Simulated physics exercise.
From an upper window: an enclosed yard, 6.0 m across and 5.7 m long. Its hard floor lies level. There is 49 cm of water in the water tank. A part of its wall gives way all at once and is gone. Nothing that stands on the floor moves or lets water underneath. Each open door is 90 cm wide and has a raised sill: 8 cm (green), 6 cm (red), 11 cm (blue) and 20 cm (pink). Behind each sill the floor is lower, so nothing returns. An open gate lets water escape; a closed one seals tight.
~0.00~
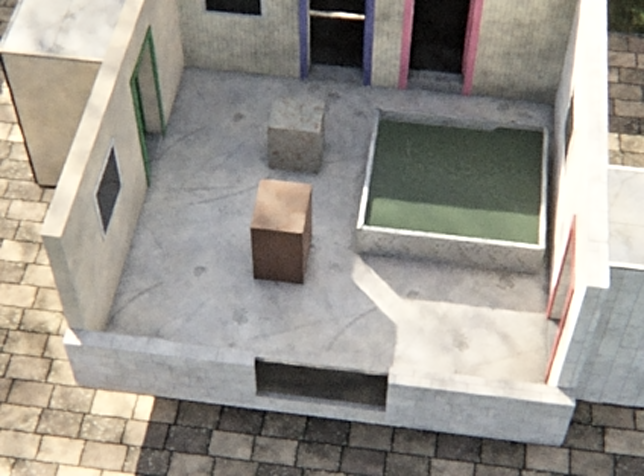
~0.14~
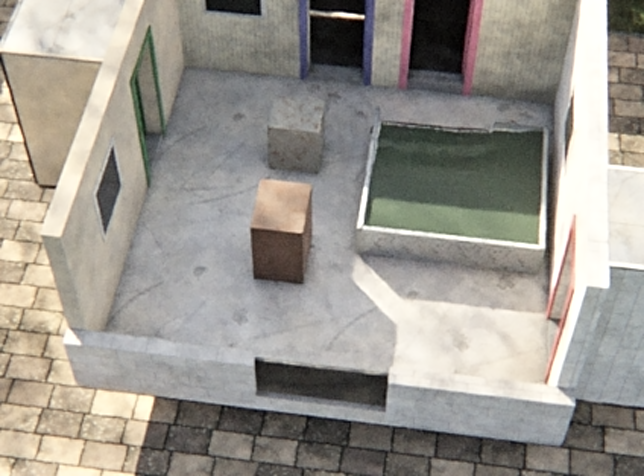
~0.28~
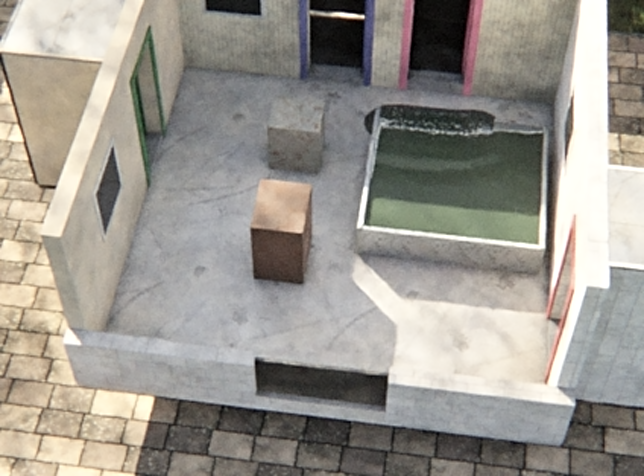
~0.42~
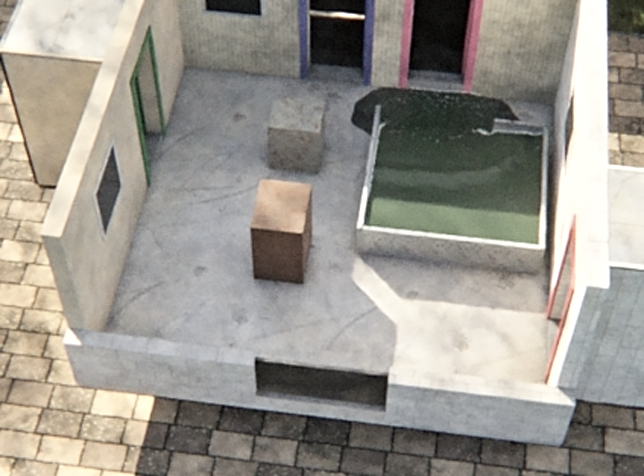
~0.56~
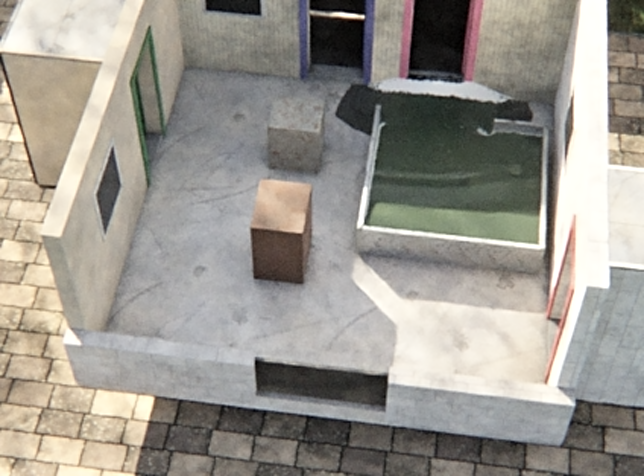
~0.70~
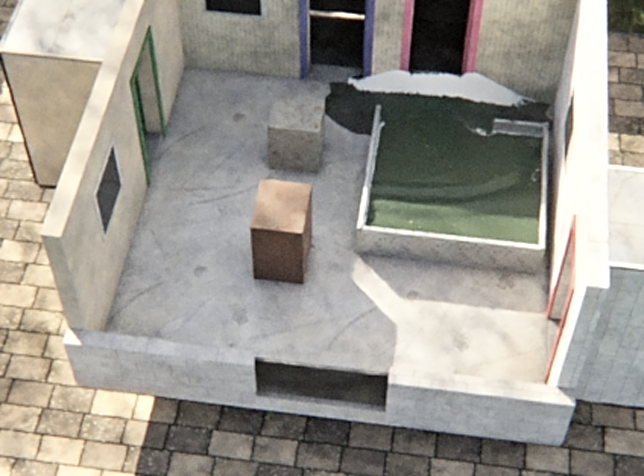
A low-walled tank of dark green water stands at the right of an enclosed, pale grey yard, seen from high above by a camera that stays still. A brown block and a grey block stand left of it, with a green-framed opening on the left wall and blue- and pink-framed doorways behind. Water pours over the tank's far side and spreads in a dark, pale-edged sheet towards the back wall and leftward.
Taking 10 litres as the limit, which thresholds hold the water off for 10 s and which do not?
Door by door: At the green door it goes over the limit; at the red door it keeps below the limit; at the blue door it passes the limit; at the pink door it passes the limit.
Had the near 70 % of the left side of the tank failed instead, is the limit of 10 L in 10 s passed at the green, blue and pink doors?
Then: Green over, blue under, pink under.
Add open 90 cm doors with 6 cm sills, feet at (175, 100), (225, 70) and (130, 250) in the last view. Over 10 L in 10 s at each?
In turn: Over, past it, not over.
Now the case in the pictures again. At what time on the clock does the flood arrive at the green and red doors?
Green 2.6 s, red 2.8 s.
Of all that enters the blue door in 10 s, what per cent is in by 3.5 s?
About 80 per cent.
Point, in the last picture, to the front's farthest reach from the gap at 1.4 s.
At about (262, 76).
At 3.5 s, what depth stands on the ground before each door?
Depths in cm: Green 14, red 3, blue 14, pink 26.
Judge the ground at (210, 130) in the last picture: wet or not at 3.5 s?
It is wet.
After 1.4 s water covers 15 % of the floor and is deepest (40 cm) near (418, 92); green door not reached, red door not reached, blue door 15 cm at the sill, 0 L in, pink door 40 cm at the sill, 63 L in.
After 2.2 s water covers 25 % of the floor and is deepest (38 cm) near (418, 92); green door not reached, red door not reached, blue door 17 cm at the sill, 10 L in, pink door 37 cm at the sill, 147 L in.
After 3.5 s water covers 40 % of the floor and is deepest (30 cm) near (542, 147); green door 14 cm at the sill, 6 L in, red door 3 cm at the sill, 0 L in, blue door 14 cm at the sill, 28 L in, pink door 26 cm at the sill, 219 L in.
After 6.0 s water covers 70 % of the floor and is deepest (20 cm) near (452, 96); green door 11 cm at the sill, 31 L in, red door 2 cm at the sill, 0 L in, blue door 9 cm at the sill, 34 L in, pink door 17 cm at the sill, 234 L in.
After 10.0 s water covers 95 % of the floor and is deepest (14 cm) near (542, 147); green door 8 cm at the sill, 42 L in, red door 1 cm at the sill, 0 L in, blue door 7 cm at the sill, 35 L in, pink door 12 cm at the sill, 235 L in.
